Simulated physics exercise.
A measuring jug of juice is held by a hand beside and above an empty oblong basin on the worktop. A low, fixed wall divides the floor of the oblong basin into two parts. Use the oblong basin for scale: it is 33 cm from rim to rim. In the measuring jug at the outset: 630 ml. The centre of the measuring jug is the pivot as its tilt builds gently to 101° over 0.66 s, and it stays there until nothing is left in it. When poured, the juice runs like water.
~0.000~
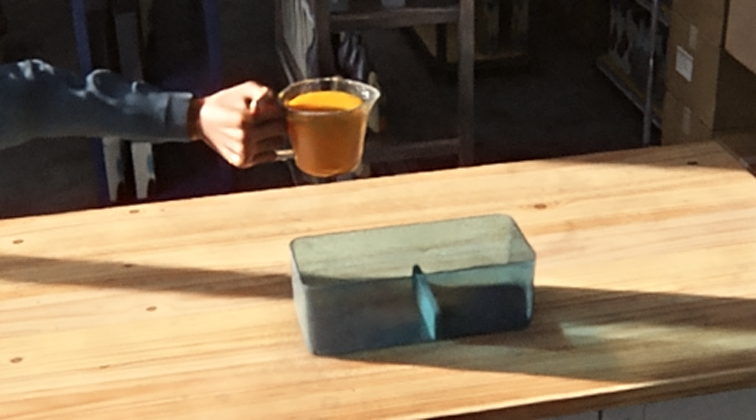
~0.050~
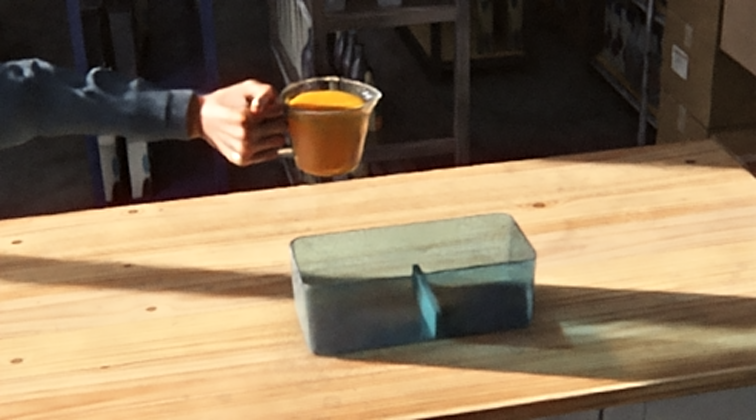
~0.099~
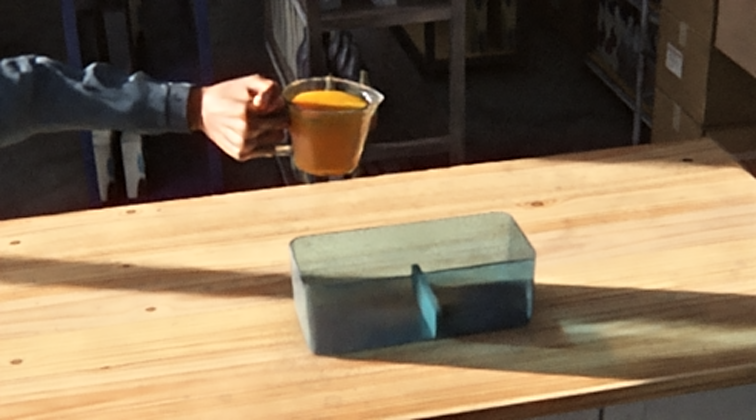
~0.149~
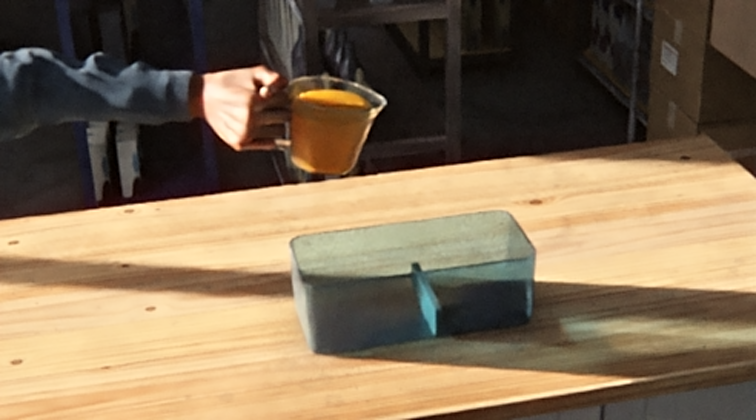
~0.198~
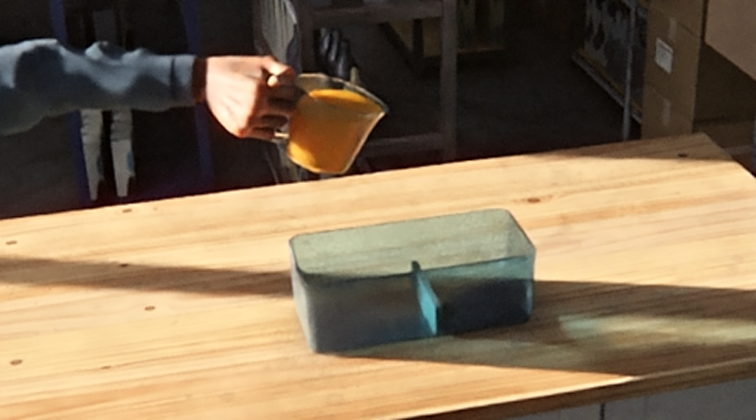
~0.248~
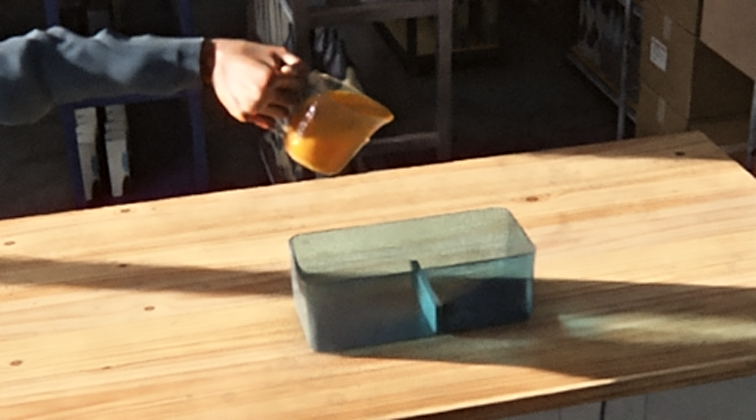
Hand tilting a glass jug of orange liquid gradually to the right above an empty, divided teal container on a wooden worktop.
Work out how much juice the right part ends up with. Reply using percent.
I would put it at 62 per cent.
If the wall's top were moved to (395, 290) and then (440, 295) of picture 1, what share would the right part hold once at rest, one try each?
First try about 95 %, second try about 30 %.
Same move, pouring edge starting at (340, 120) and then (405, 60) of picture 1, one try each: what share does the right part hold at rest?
5 and 85 %.
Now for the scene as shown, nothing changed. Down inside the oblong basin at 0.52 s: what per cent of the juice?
Fraction in basin: Approx. 16%.
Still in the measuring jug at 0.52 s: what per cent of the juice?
I'd estimate some 42 % remains.
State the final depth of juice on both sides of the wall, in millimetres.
Left about 10 mm, right about 20 mm.
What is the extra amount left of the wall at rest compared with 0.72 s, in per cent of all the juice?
About 16 percent.
After 0.52 s the tilt is 90° and 42 per cent is still to pour, 0 is left of the wall and 16 right of it.
After 0.72 s the tilt is 101° and 6 per cent is still to pour, 20 is left of the wall and 55 right of it.
After 0.93 s the tilt is 101° and 0 per cent is still to pour, 35 is left of the wall and 62 right of it.
After 1.16 s the tilt is 101° and 0 per cent is still to pour, 36 is left of the wall and 61 right of it.
In the end 36 per cent lies left of the wall, 62 right of it and 2 outside.
